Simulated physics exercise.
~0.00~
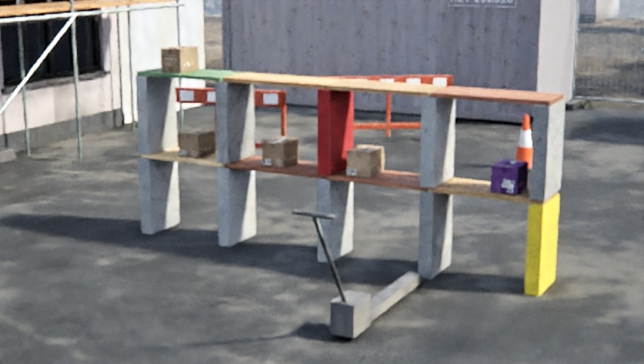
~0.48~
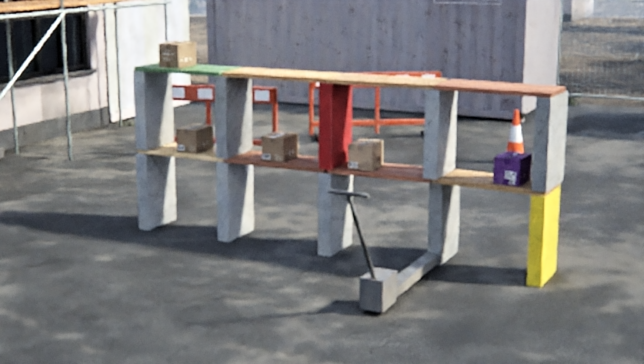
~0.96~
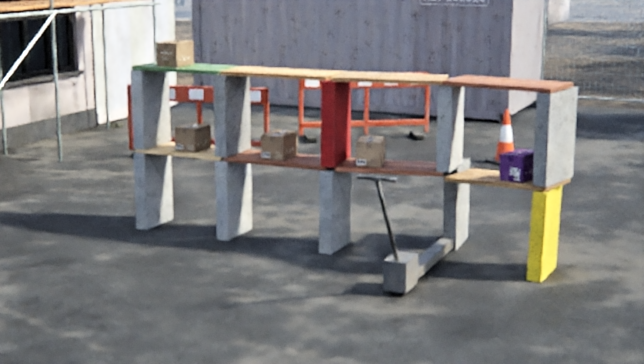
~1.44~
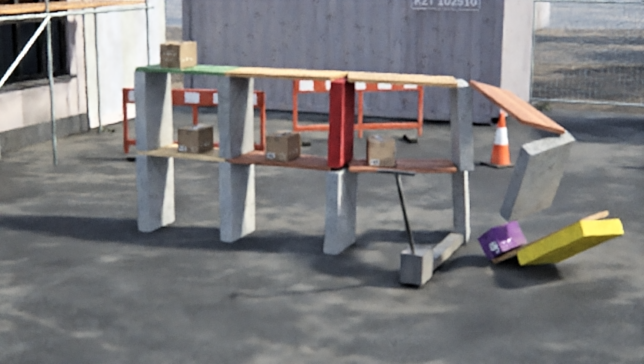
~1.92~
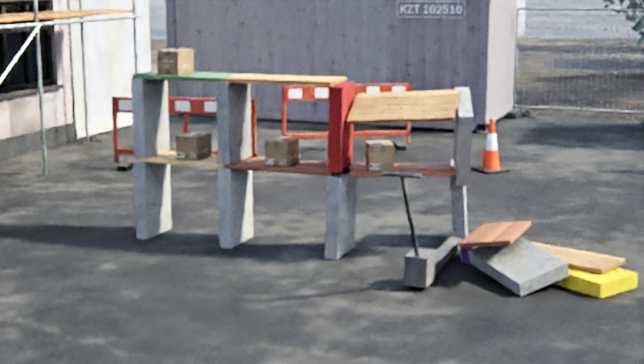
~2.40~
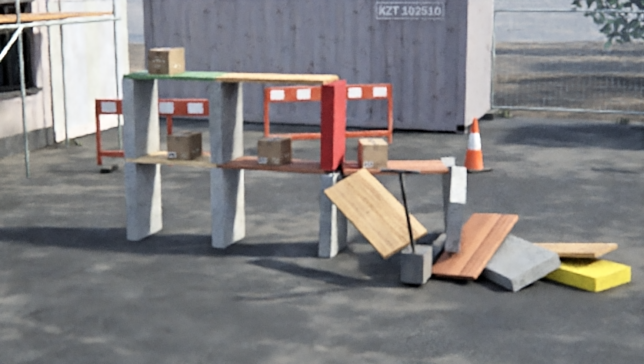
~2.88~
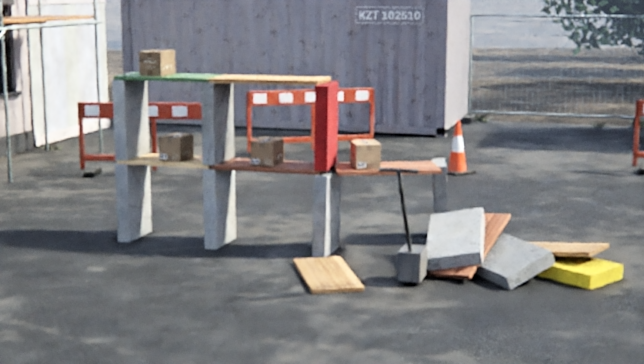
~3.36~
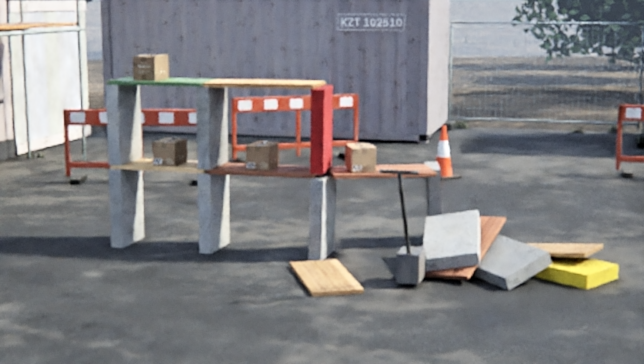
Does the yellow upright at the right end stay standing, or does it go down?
It goes down. The yellow upright topples as the right end gives way, and it ends lying flat on the ground in the heap.
